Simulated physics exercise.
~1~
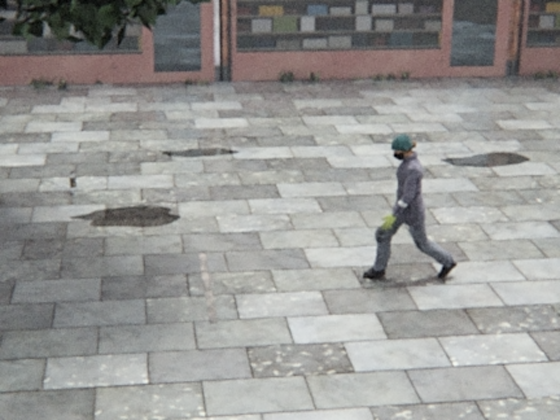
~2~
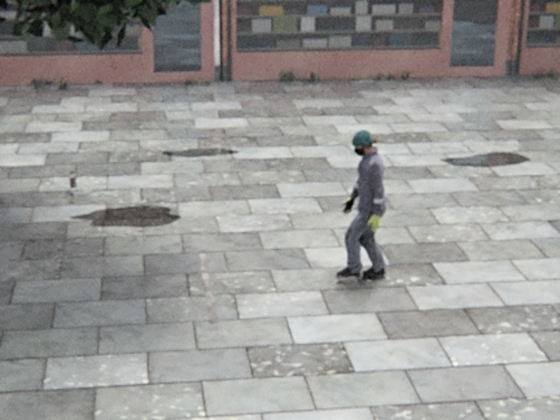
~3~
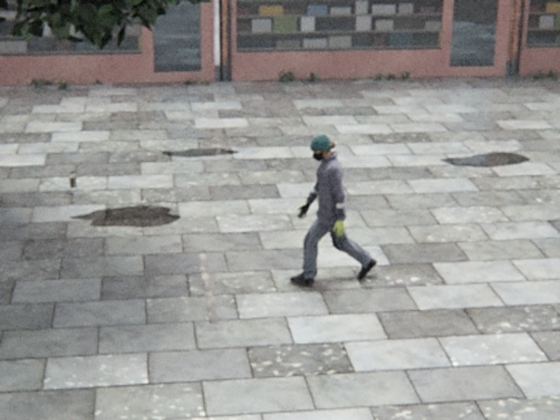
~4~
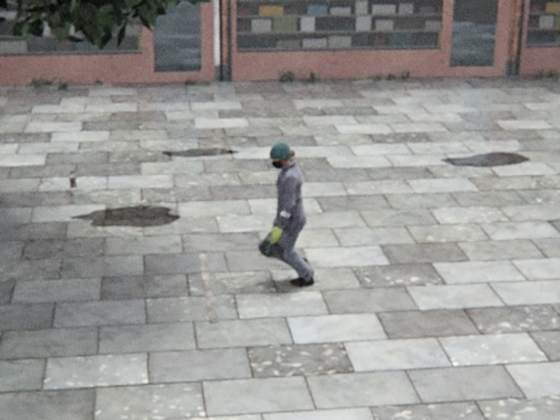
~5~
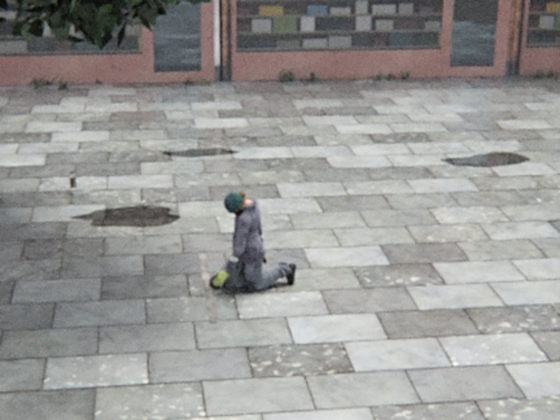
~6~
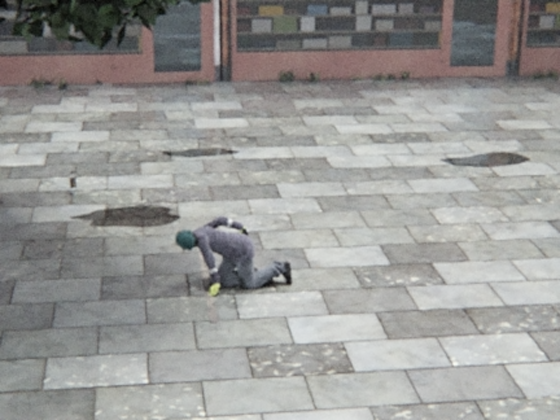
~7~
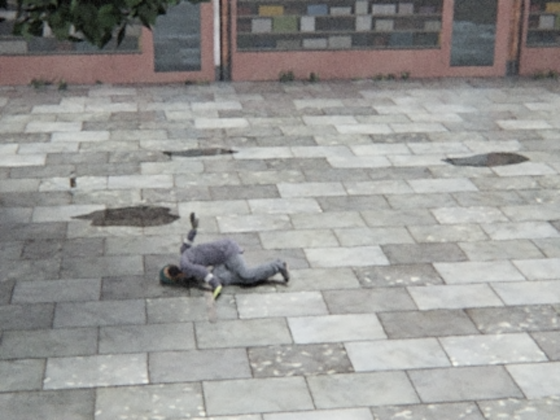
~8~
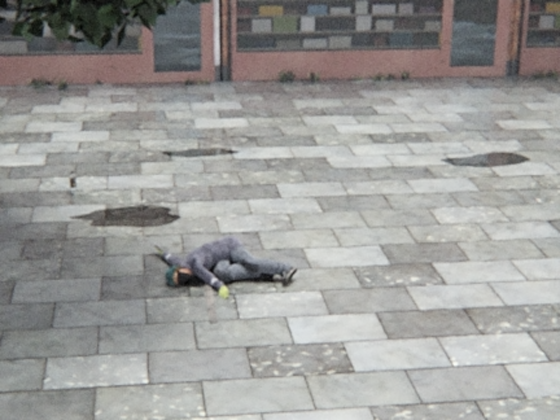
A person in grey work clothes, a green helmet, a dark face covering and yellow-green gloves walks from right to left across a paved square of pale and dark slabs. The stride goes on at an even pace past the puddle-like dark patches until the knees suddenly bend and the body drops into a kneel. The torso then pitches forward to the left, arms reaching down towards the paving. The head and chest sink to the ground while one arm sticks up behind. Finally that arm lowers, and the person lies crumpled on the slabs, head to the left and legs bent to the right.
